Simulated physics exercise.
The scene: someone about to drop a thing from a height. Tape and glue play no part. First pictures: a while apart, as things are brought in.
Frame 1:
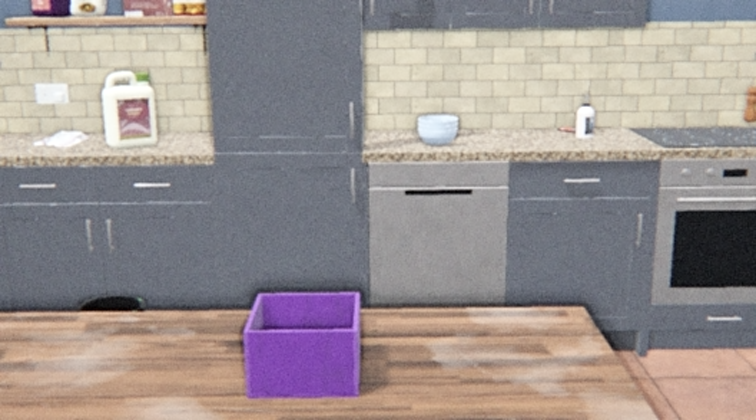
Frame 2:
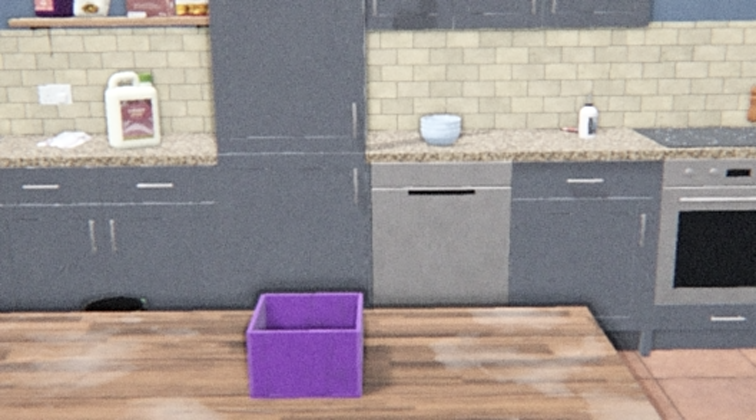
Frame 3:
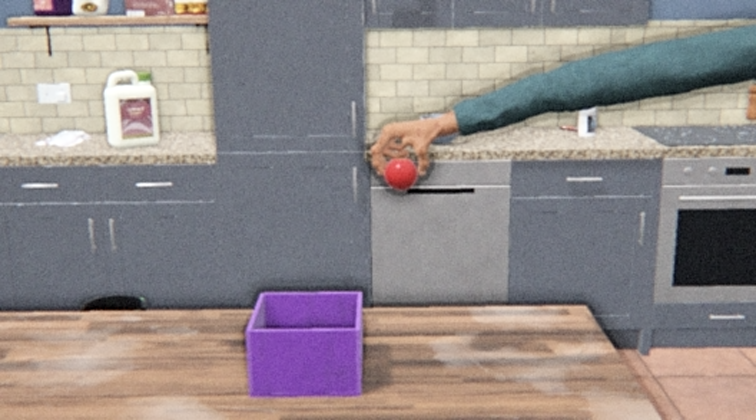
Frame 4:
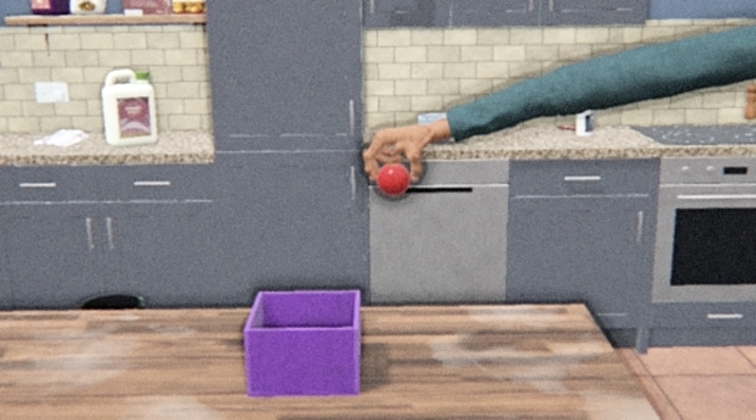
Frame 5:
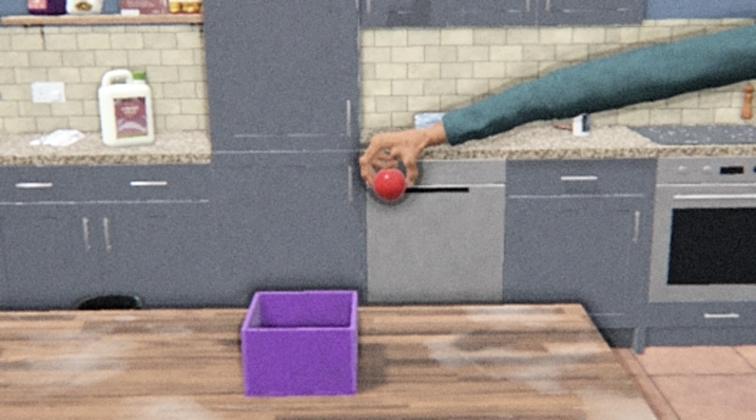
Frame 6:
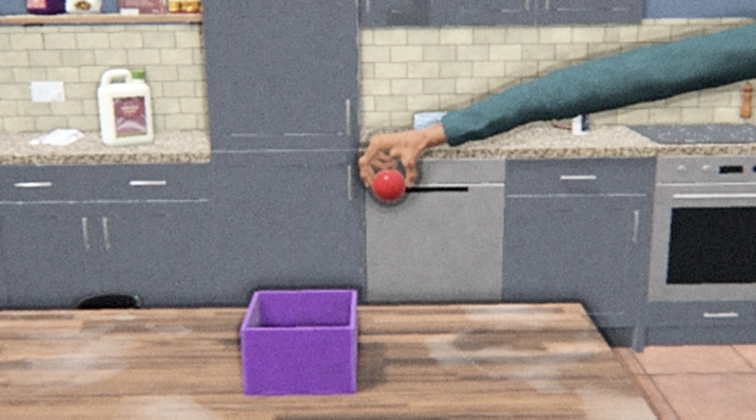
In a kitchen, a hand brings in a small red tomato above a purple basket.
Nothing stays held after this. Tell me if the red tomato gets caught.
The red tomato does not go in.
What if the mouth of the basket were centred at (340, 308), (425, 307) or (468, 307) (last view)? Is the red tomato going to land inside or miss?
The first try it goes wide; the second it gets in; the third it goes wide.
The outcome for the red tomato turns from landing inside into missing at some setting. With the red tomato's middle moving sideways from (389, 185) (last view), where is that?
The turning point is around (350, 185).
Then, 0.16 s later than the last frame, red tomato shifted about its own width near (389, 220).
Then, 0.22 s later than the last frame, red tomato dropping near (390, 263).
Then, 0.30 s later than the last frame, red tomato dropping near (390, 343).
When it is over, the red tomato misses, near (391, 356).
